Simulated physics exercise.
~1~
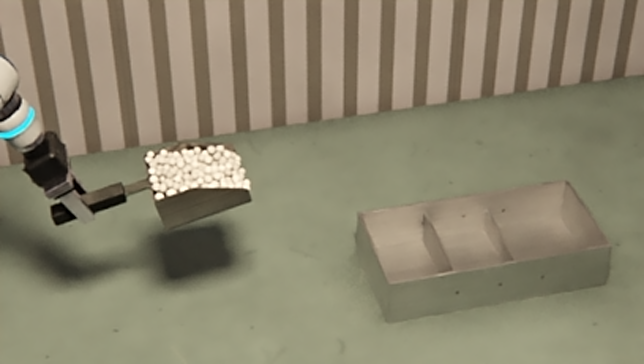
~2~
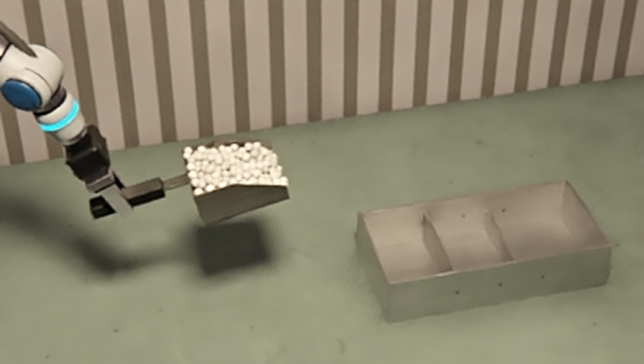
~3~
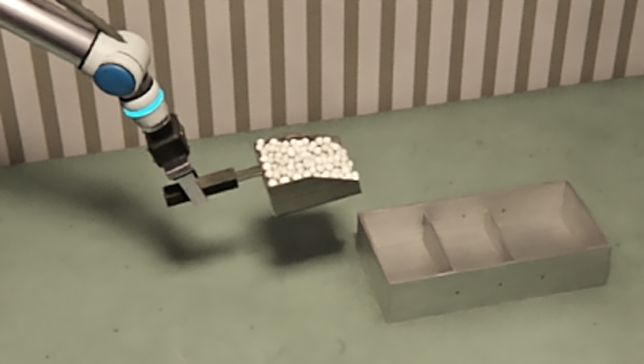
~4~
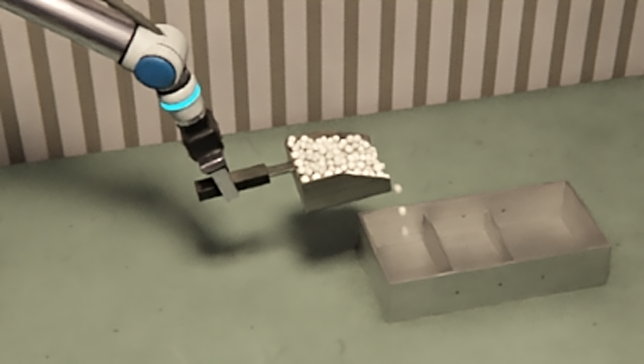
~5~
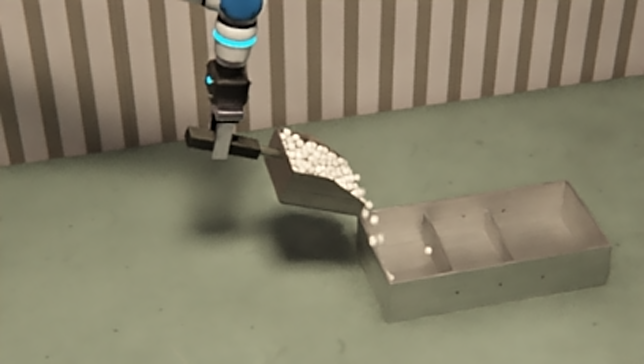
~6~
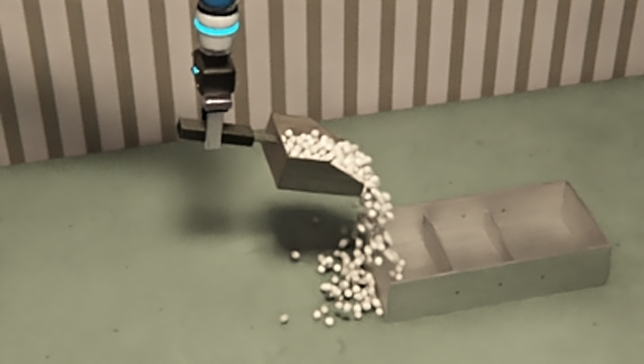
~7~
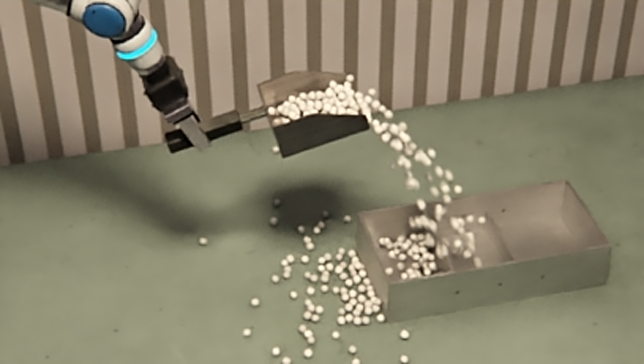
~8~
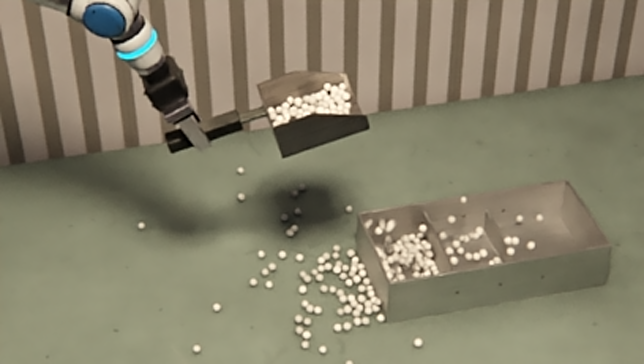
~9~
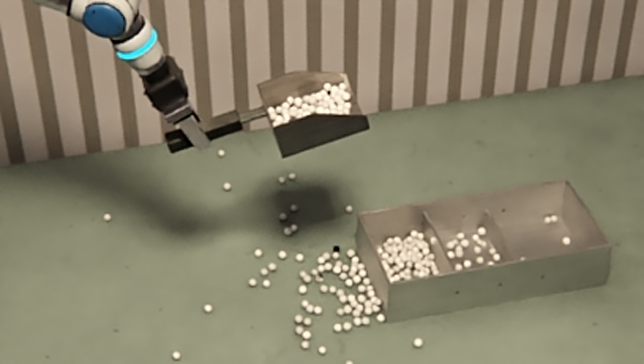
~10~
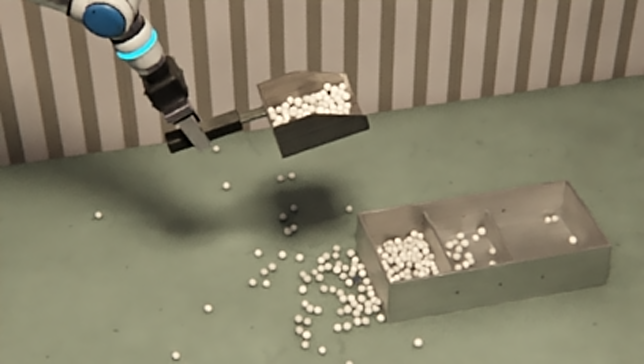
A robot arm with a glowing blue ring carries a grey scoop heaped with small white beads to the right, over a green surface before a striped wall, viewed from above at an angle. Toward a grey tray with three compartments at right, the scoop tips forward and beads begin trickling out. The flow thickens, and many spill short of the tray. The scoop then rises and tilts back, flinging a stream into the tray. Finally the arm holds still, beads remaining in the scoop, many in the left compartment, fewer beyond, and others scattered on the surface.
